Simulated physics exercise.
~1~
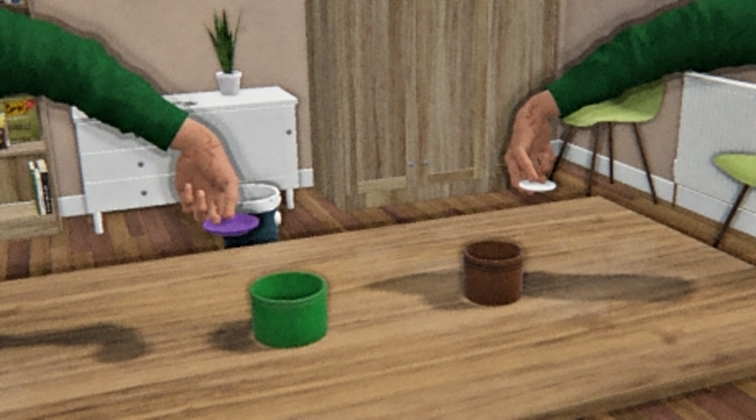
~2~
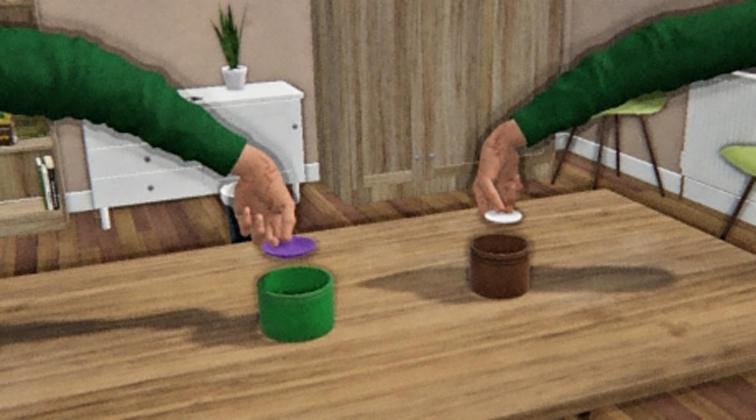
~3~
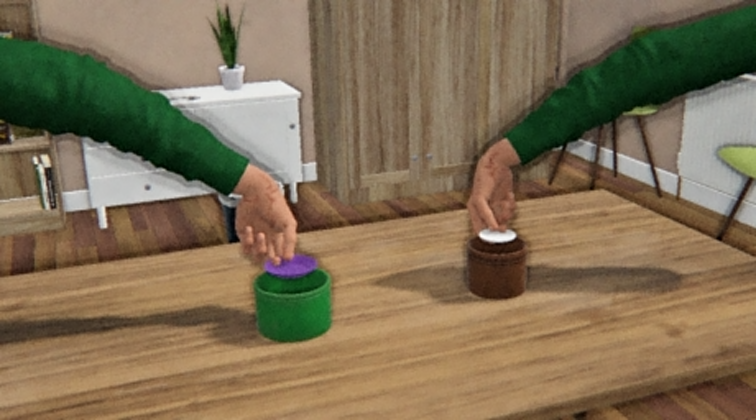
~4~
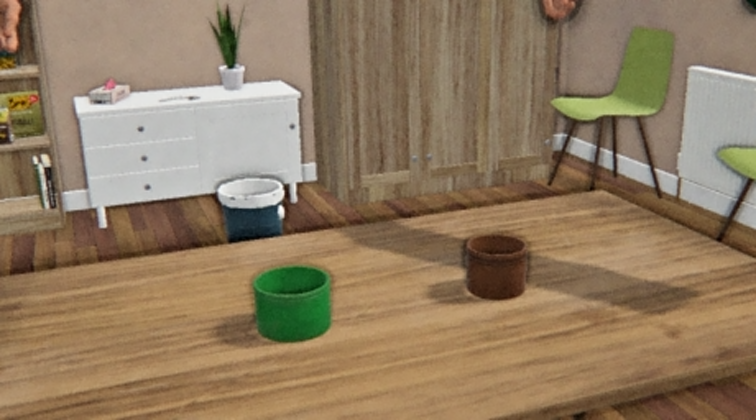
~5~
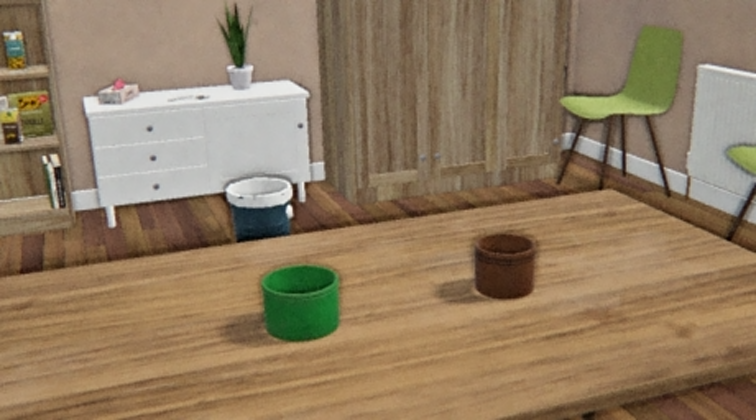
At first, two green-sleeved arms reach over a wooden table, the left hand holding a small purple disc and the right hand a small white one, above an open green pot and an open brown pot. The left hand brings the purple disc right and down toward the green pot, while the right hand moves the white disc left and down toward the brown pot. Both hands then lower the discs to the rims. Next the hands draw away, and neither disc rests on top. Both have dropped inside, leaving the two pots standing open, discs out of sight.
